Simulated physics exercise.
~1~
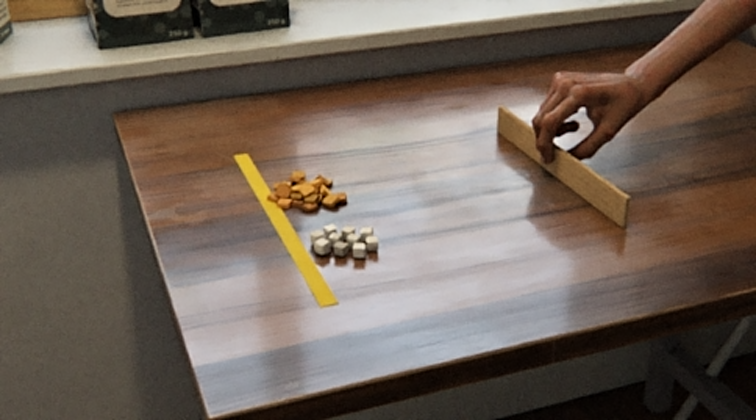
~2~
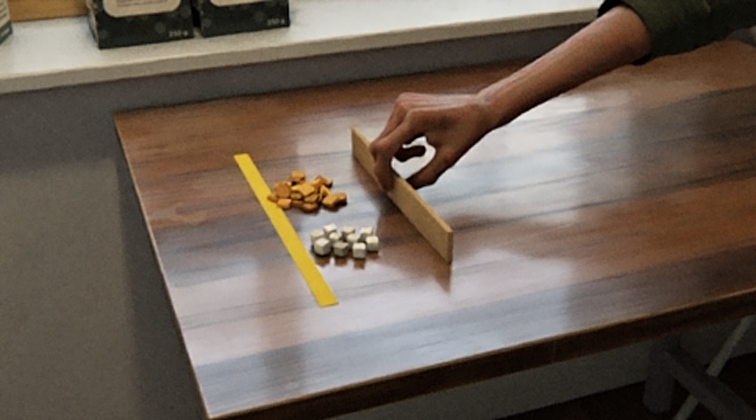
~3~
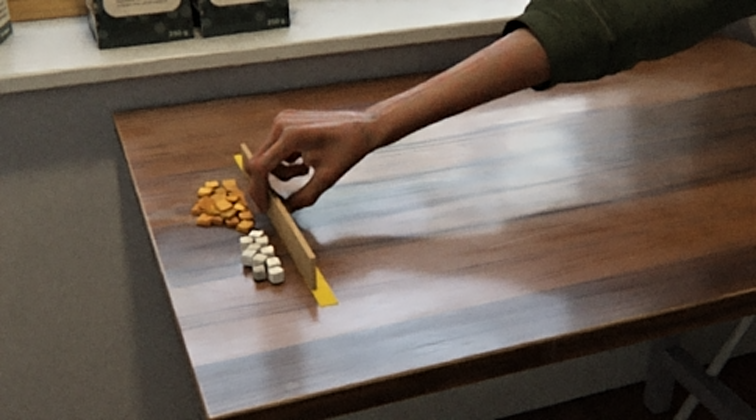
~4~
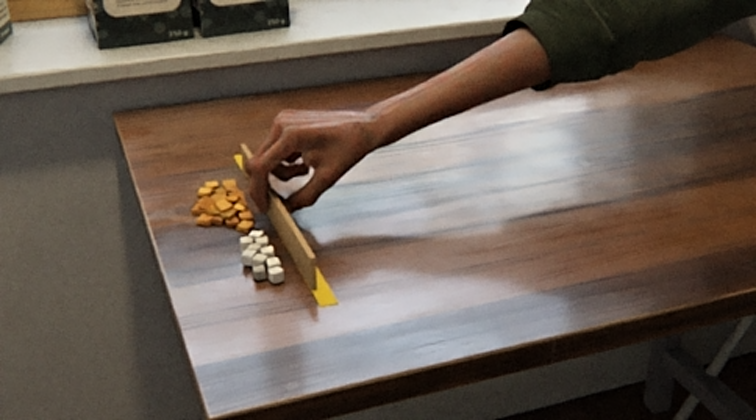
Hand sliding an upright wooden strip left across a table, pushing orange and white pieces past yellow tape and stopping there.
